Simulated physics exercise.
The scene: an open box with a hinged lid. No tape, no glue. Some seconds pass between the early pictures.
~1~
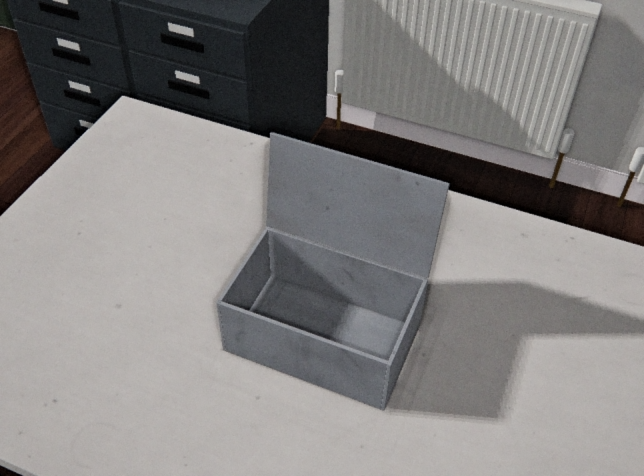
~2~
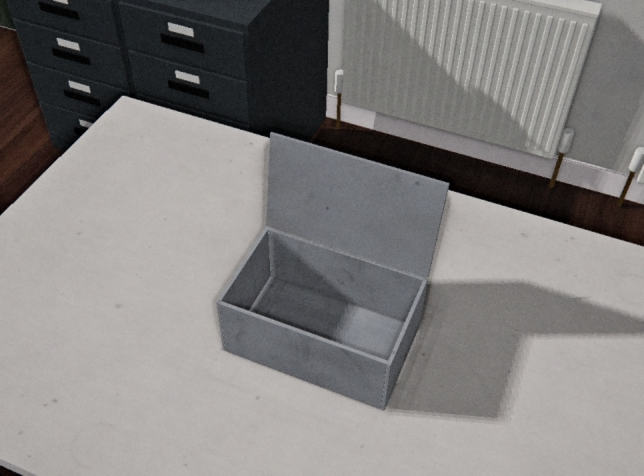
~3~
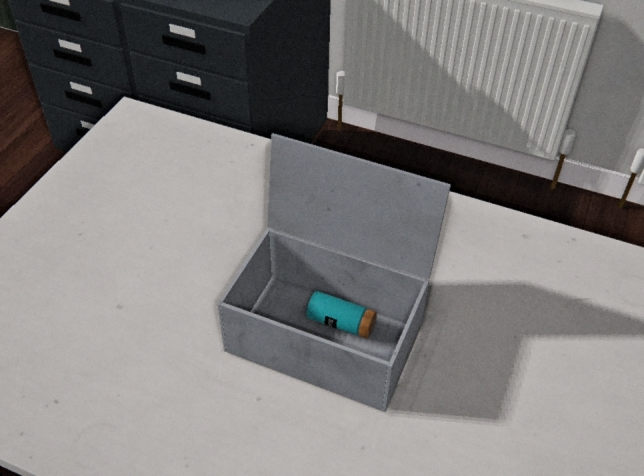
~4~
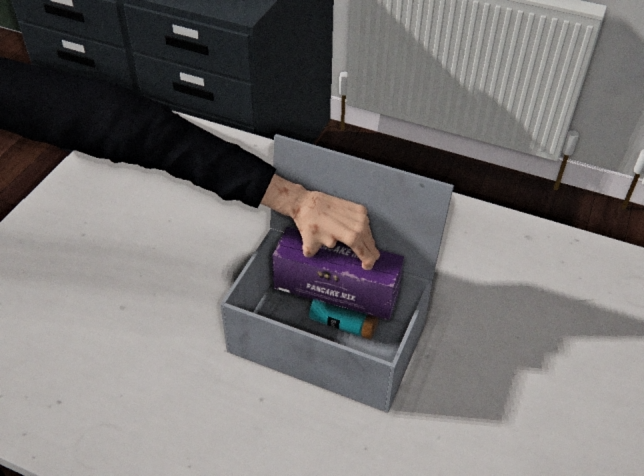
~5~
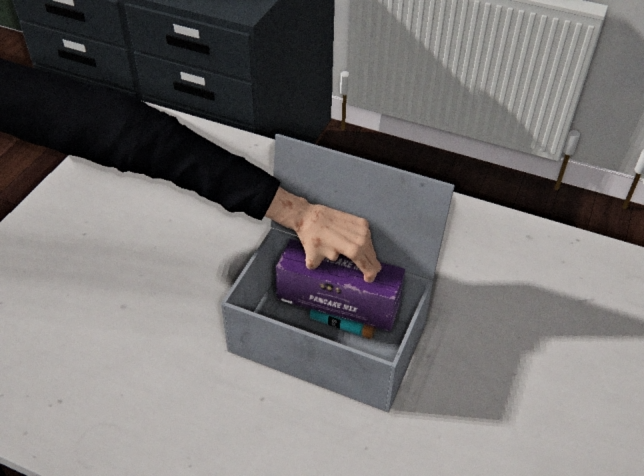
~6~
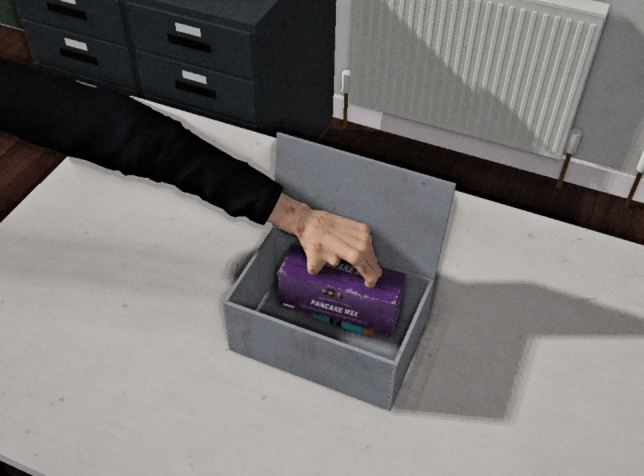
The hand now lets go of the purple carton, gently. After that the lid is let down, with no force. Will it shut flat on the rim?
Here the lid sits on the rim.
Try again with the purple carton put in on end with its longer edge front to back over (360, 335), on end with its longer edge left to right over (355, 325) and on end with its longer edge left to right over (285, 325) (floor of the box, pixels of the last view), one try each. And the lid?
First try: It will not close; second try: It will not close; third try: It is held up.
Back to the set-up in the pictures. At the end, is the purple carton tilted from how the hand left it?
The purple carton tips.
Then, 0.90 s past the last view, lid starting down; purple carton on its side near (327, 345).
Then, 1.70 s past the last view, lid 53° above the rim; purple carton on its side near (327, 345).
Then, 2.30 s past the last view, lid 7° above the rim; purple carton on its side near (327, 345).
Finally, lid shut; down or leaning hard in the box, purple carton; turquoise shaker still in place. Final places as the last picture's camera would see them, purple carton near (327, 345).
